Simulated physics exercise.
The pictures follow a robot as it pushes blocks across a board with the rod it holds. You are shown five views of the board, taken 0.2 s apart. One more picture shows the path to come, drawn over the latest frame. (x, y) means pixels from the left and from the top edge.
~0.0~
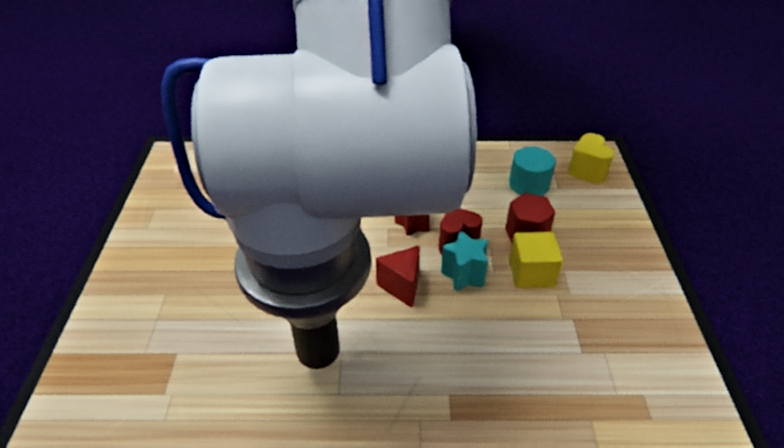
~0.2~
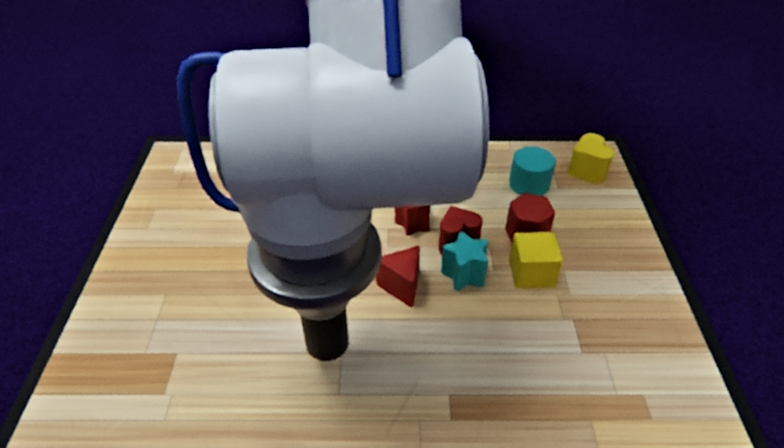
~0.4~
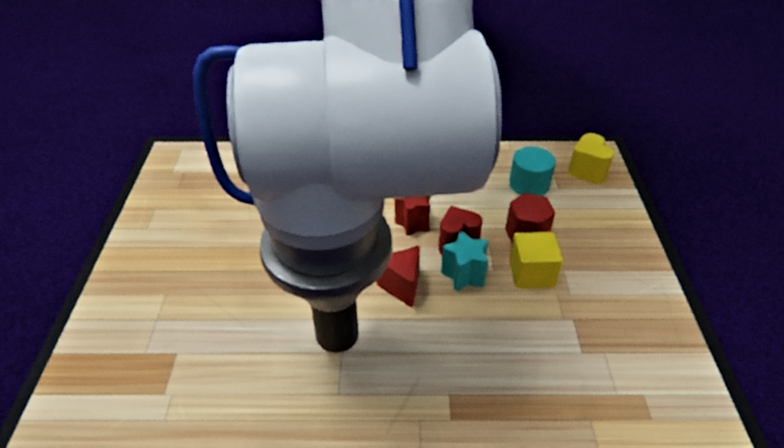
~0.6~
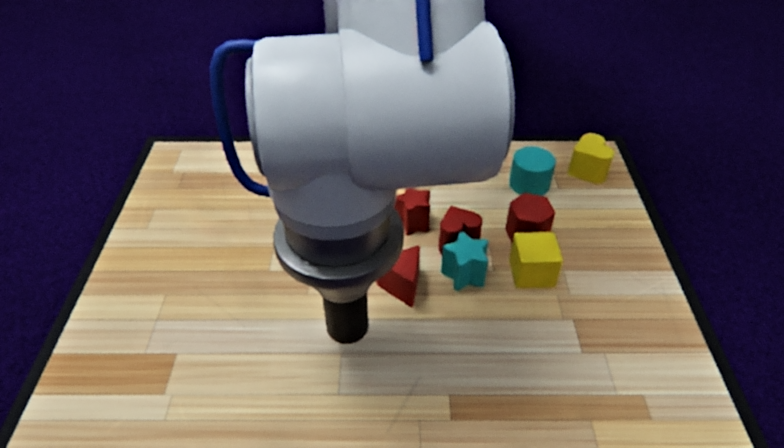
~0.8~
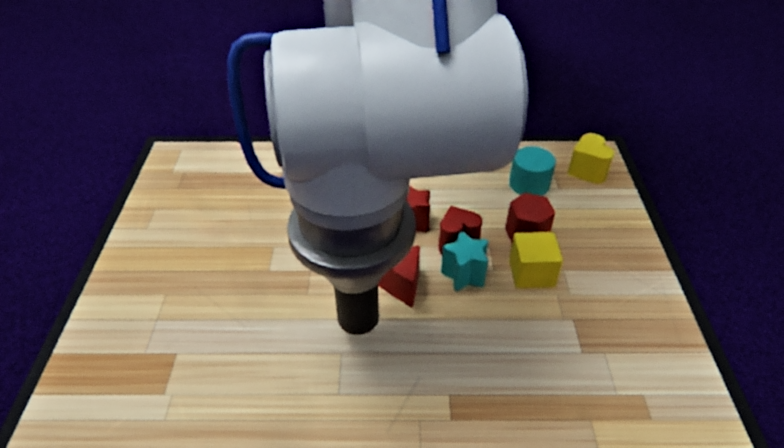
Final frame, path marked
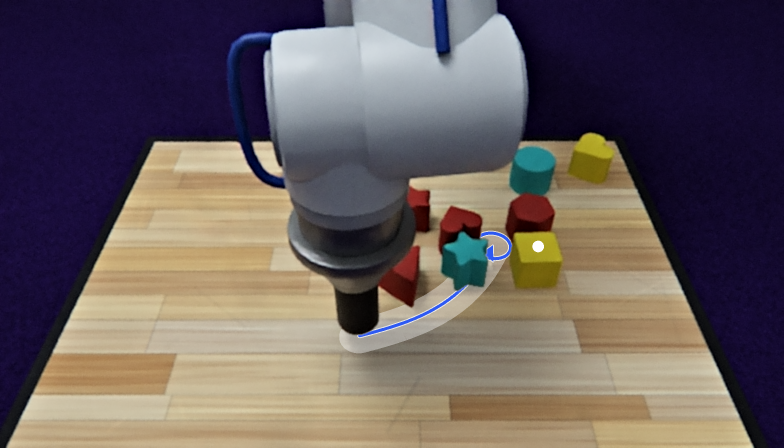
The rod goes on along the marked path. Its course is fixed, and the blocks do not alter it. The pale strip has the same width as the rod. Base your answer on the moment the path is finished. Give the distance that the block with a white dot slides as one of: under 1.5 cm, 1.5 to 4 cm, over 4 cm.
By the end of the path, it will have gone short of 1.5 cm.
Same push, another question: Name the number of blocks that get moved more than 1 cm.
Number moved: 3+.
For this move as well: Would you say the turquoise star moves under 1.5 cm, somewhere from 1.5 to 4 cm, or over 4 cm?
Travel: Beyond 4 cm.
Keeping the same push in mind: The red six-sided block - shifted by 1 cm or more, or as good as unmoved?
It leaves its spot.
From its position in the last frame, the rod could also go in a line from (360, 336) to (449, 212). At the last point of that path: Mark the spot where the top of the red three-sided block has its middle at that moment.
Roughly at (472, 172).
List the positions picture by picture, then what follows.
The first frame shows lower end of the rod at (318, 351), tops of blocks, red three-sided block at (403, 261), red heart at (460, 219), turquoise star at (468, 248), red six-sided block at (533, 207), yellow four-sided block at (538, 246).
The second frame shows rod at (328, 343), blocks as before.
The third frame shows rod at (337, 335), blocks as before.
The fourth frame shows rod at (348, 327), blocks as before.
The fifth frame shows rod at (358, 318), red three-sided block at (403, 261), red heart at (460, 219), turquoise star at (468, 248), red six-sided block at (533, 207), yellow four-sided block at (538, 246).
The drawn path runs from (360, 336) over (421, 316) and (467, 284) to (493, 246); the dot is on the yellow four-sided block.
On the path given first. One third of the way, rod at (422, 298); red three-sided block at (408, 259), turned 25° anticlockwise.
Two thirds of the way, rod at (469, 266); red three-sided block at (419, 256), turned 75° anticlockwise; red heart at (461, 214); turquoise star at (484, 233), turned 30° anticlockwise.
At the end, rod at (496, 228); red three-sided block at (419, 256), turned 75° anticlockwise; red heart at (466, 200), turned 80° anticlockwise; turquoise star at (508, 199), turned 35° anticlockwise; red six-sided block at (548, 193), turned 20° clockwise; yellow four-sided block not moved.
